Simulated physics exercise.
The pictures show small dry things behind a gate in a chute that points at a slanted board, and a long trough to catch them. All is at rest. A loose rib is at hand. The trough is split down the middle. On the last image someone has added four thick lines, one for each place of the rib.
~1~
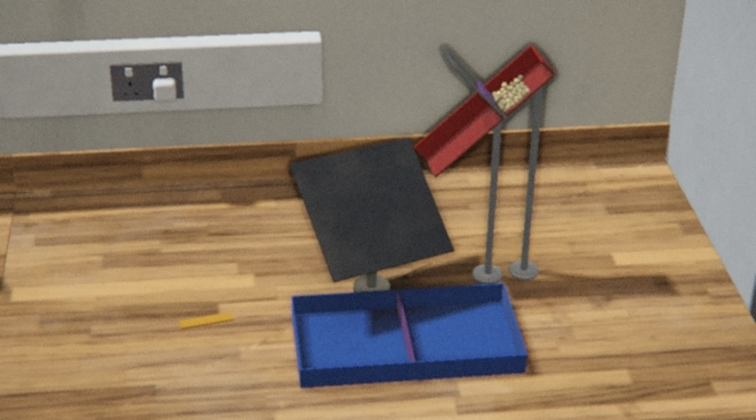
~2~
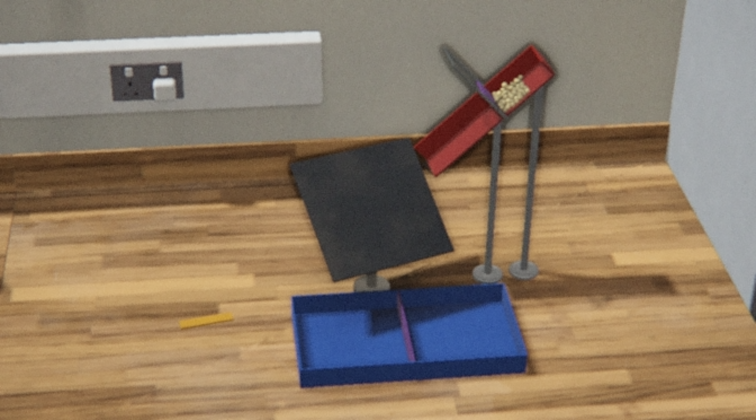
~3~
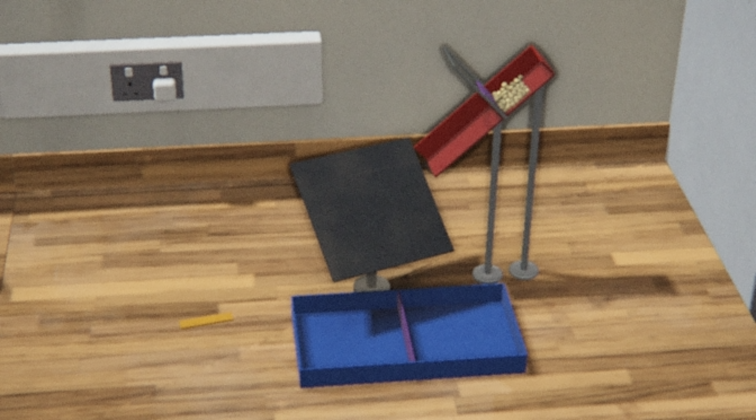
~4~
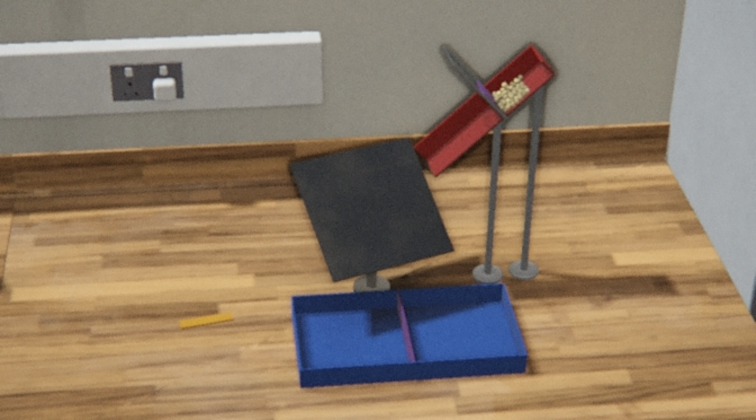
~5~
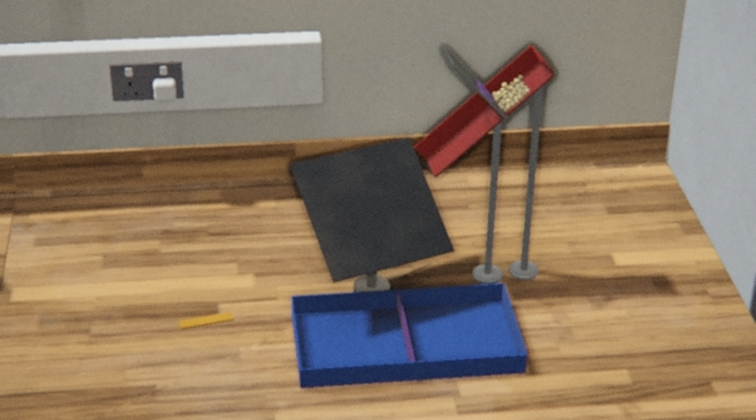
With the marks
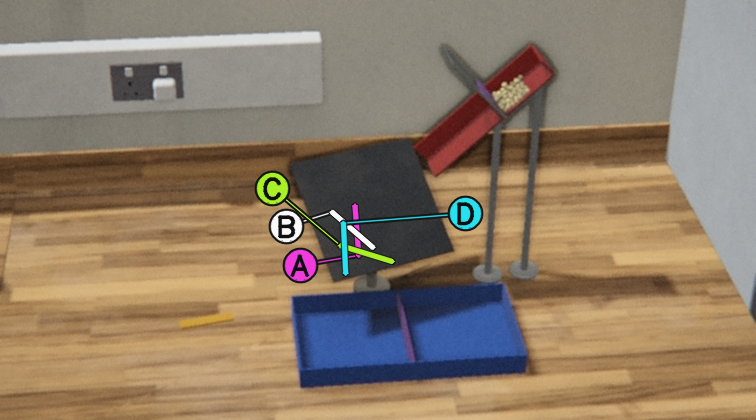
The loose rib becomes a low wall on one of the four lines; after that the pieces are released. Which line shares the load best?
Line B does it best.
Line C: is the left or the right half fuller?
More lands on the right.
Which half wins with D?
Left.
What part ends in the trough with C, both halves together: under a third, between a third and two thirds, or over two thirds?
Over two thirds.
On the marked copy, line A from (354, 205) to (358, 255); line B from (332, 212) to (372, 247); line C from (340, 245) to (392, 261); line D from (343, 223) to (345, 273).
With A, of what is caught, most in the left half, about a quarter in the right.
With B, of what is caught, about half in the left half, about half in the right.
With C, of what is caught, a small part in the left half, nearly all in the right.
With D, of what is caught, most in the left half, a small part in the right.
